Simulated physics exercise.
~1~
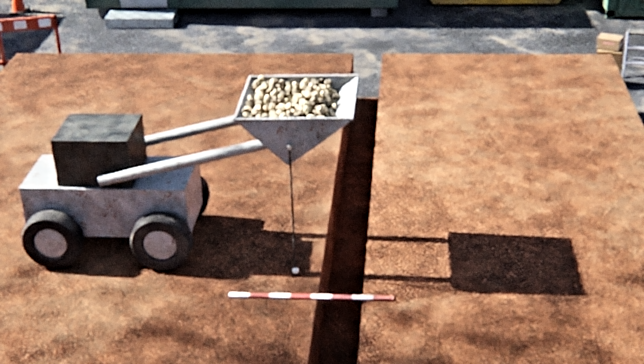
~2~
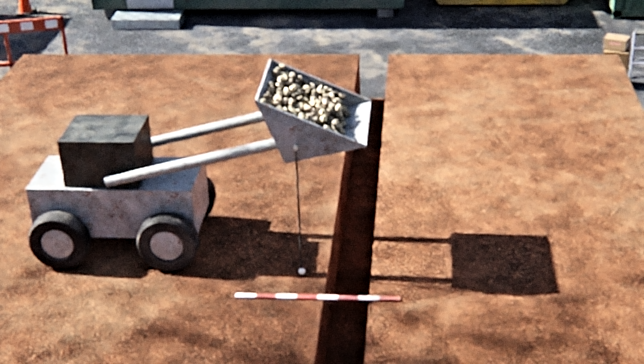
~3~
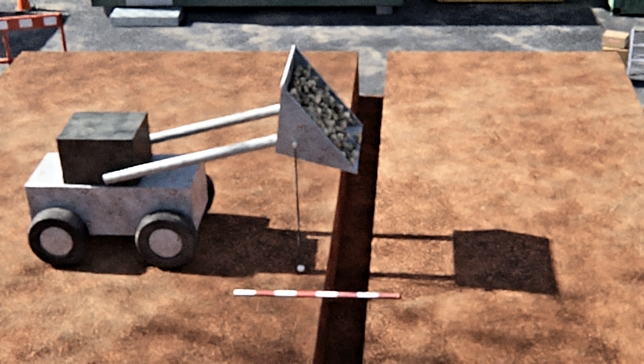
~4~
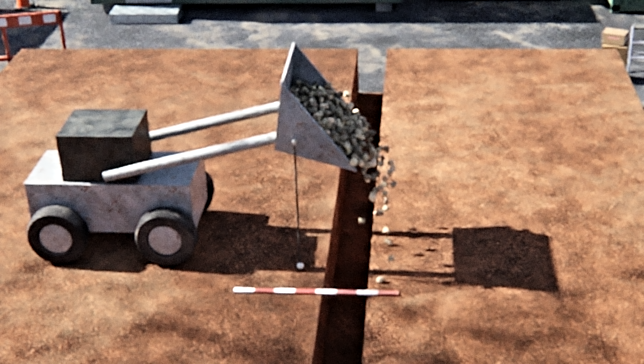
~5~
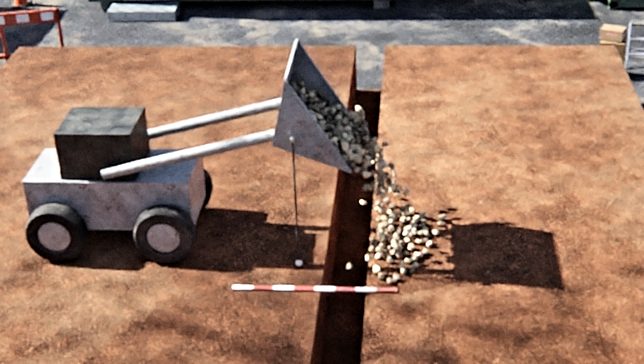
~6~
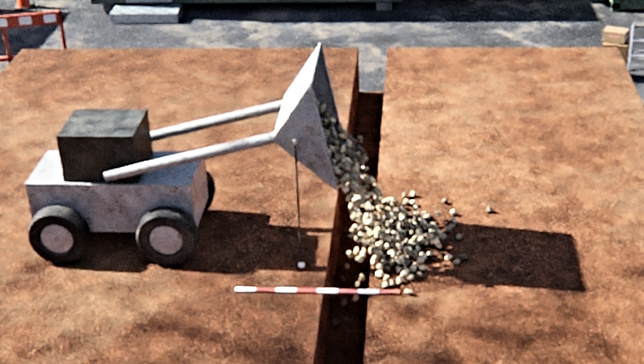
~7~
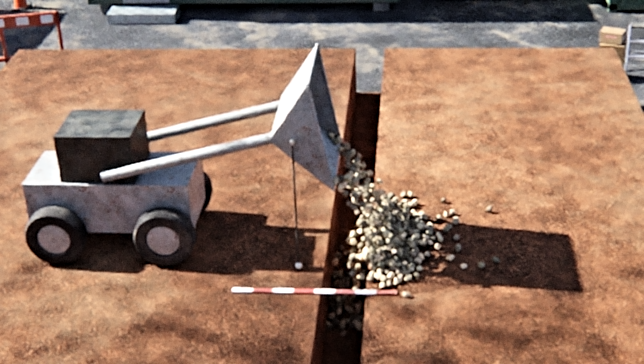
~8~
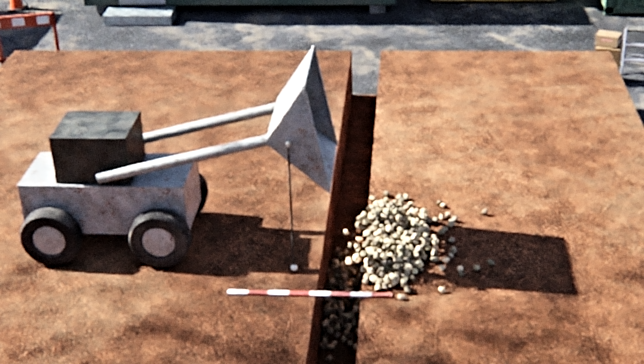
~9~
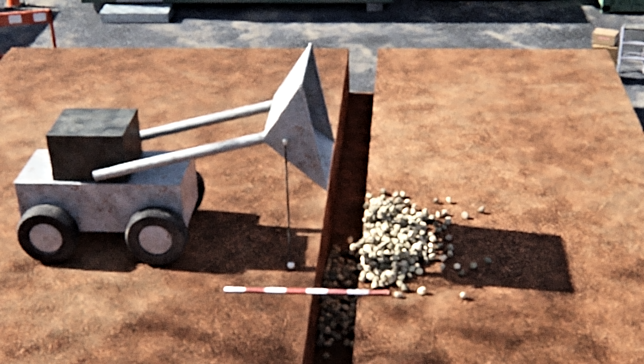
A grey, boxy loader with a dark block on top stands at the left on reddish-brown ground, seen from the side and slightly above, its two arms holding a metal bucket of pale stones beside a narrow, straight trench. A small white ball hangs below the bucket, and a red-and-white striped staff lies near the trench. The bucket tips forward to the right, pauses, then tips further as stones spill over its lip. They pour down across the trench until the bucket is empty and stays tilted. Most stones end heaped on the far side, the rest in the trench.
